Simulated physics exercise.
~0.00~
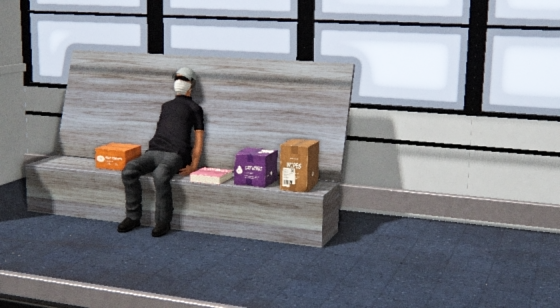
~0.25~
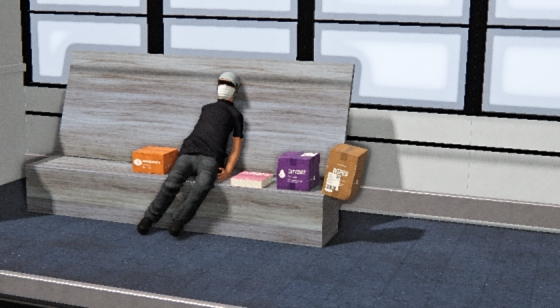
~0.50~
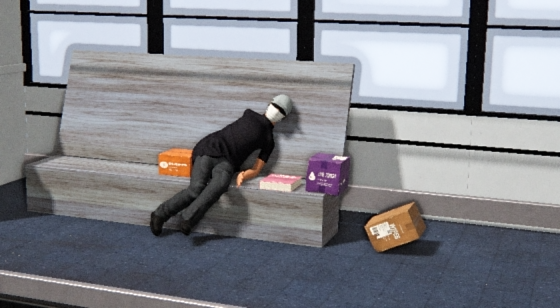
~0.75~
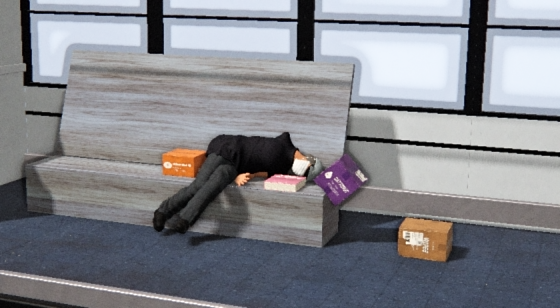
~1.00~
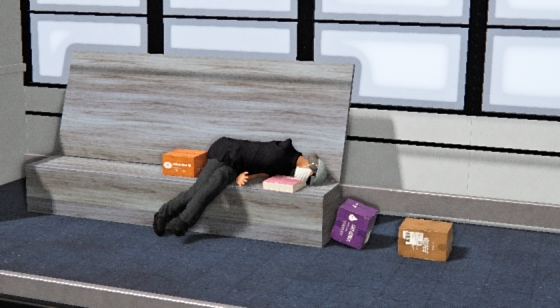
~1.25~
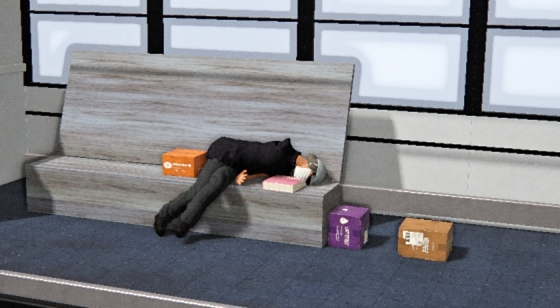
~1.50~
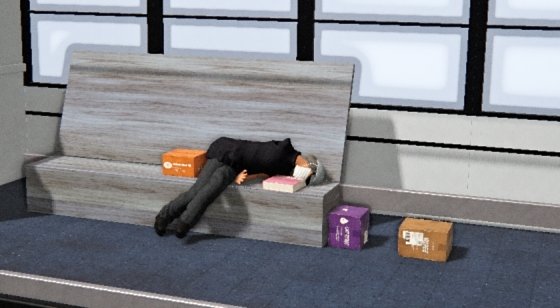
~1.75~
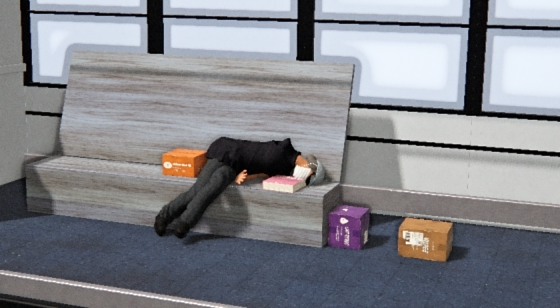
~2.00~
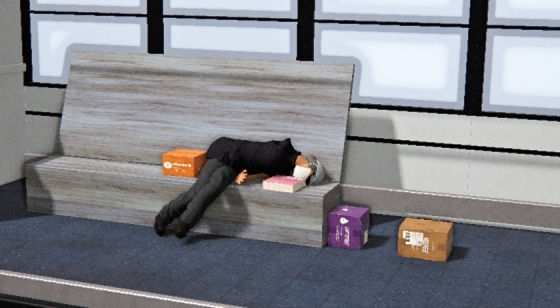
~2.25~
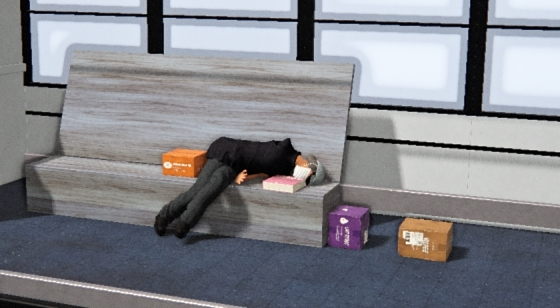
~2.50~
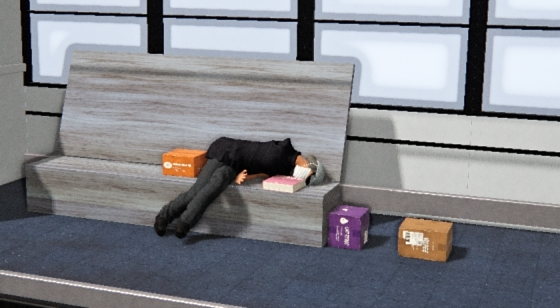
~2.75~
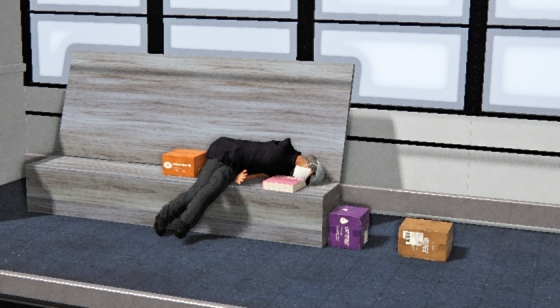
A limp seated person slumps right along the bench as brown and purple boxes fall off.
